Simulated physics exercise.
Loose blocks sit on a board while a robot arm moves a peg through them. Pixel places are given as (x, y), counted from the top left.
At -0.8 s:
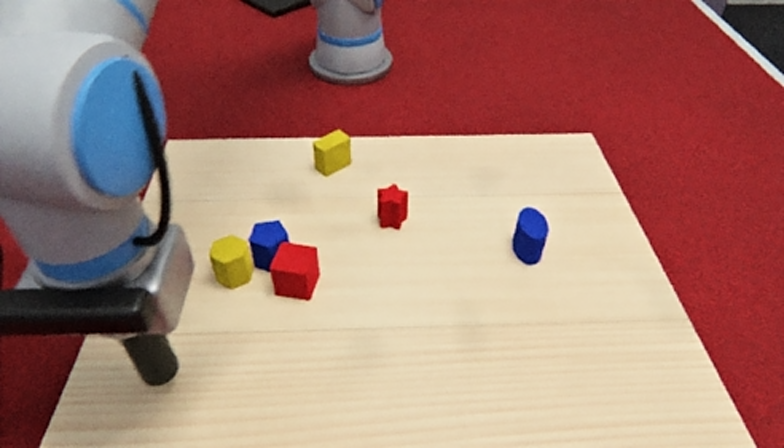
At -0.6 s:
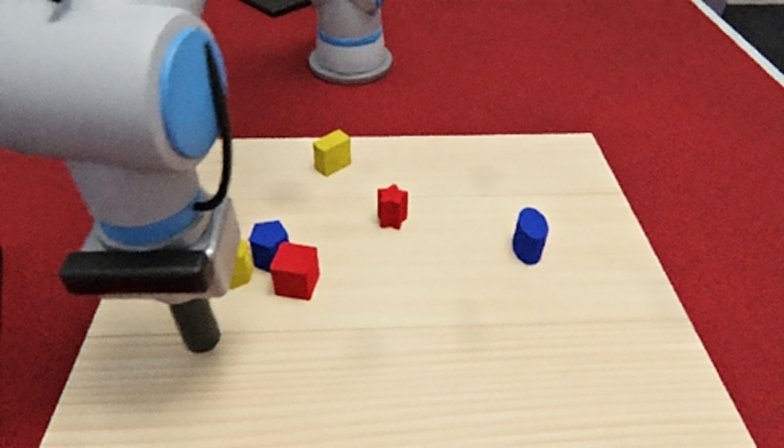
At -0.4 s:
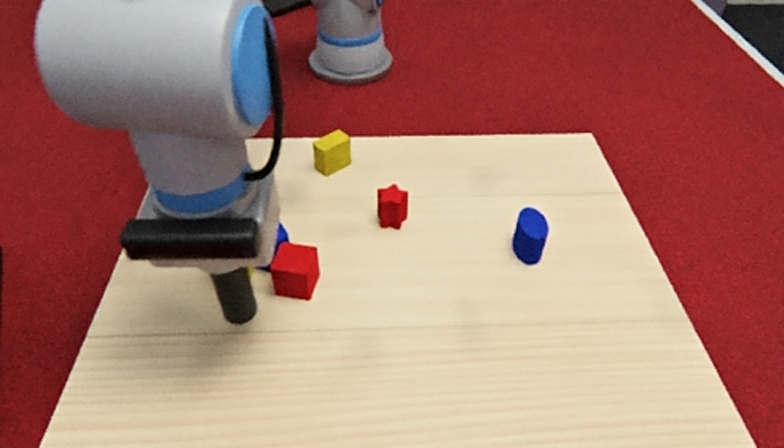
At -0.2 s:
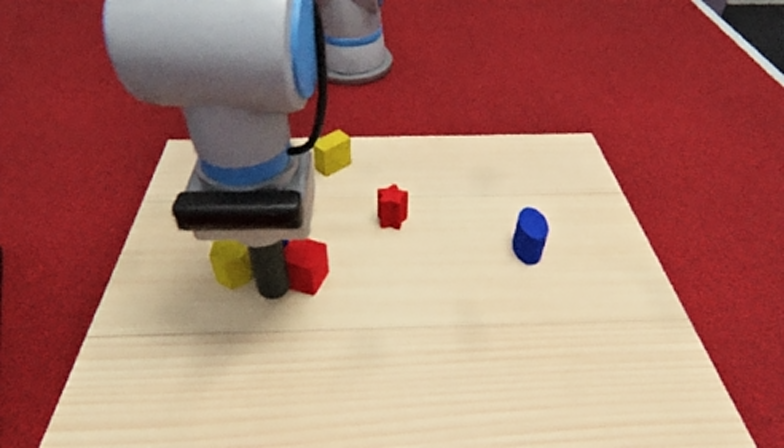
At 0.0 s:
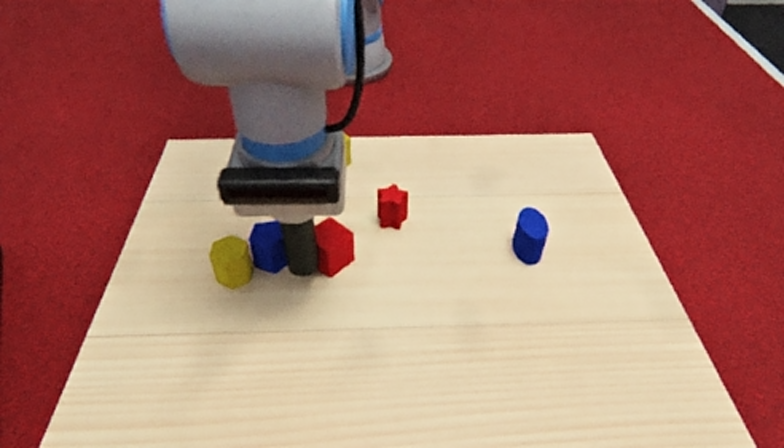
In this clip, a robot arm moves its dark peg rightward and away from the viewer across a wooden board, then pushes a red block away from the blue block beside it, toward a red star-shaped block.
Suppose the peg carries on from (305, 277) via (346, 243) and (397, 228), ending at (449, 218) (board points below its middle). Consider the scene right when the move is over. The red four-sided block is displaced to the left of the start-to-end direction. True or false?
That is true.
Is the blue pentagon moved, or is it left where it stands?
By the end it is where it was.
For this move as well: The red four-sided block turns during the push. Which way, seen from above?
From above, counter-clockwise.
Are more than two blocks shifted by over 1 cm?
No, it doesn't check out.
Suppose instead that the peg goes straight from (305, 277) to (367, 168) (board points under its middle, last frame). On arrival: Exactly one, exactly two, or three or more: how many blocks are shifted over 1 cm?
1 block.
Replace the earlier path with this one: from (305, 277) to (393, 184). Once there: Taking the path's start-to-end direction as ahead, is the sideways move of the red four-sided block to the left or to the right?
Sideways shift: Right.
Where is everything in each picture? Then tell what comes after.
In the first frame, peg tip at (160, 370); block tops, blue pentagon at (268, 233); red four-sided block at (294, 257); red star block at (392, 193).
In the second frame, peg at (203, 339); blocks unchanged.
In the third frame, peg at (241, 311); blocks unchanged.
In the fourth frame, peg at (274, 287); red four-sided block at (303, 251).
In the fifth frame, peg at (304, 265); blue pentagon at (268, 233); red four-sided block at (329, 233); red star block at (392, 193).
The first path, step by step. One third of the way, peg at (346, 231); red four-sided block at (374, 205), turned 25° clockwise; red star block at (399, 190).
Two thirds of the way, peg at (399, 216); red four-sided block at (422, 187); red star block at (434, 170), turned 40° anticlockwise.
At the end, peg at (450, 206); blue pentagon in place; red four-sided block at (460, 172), turned 45° anticlockwise; red star block at (448, 154), turned 85° anticlockwise.
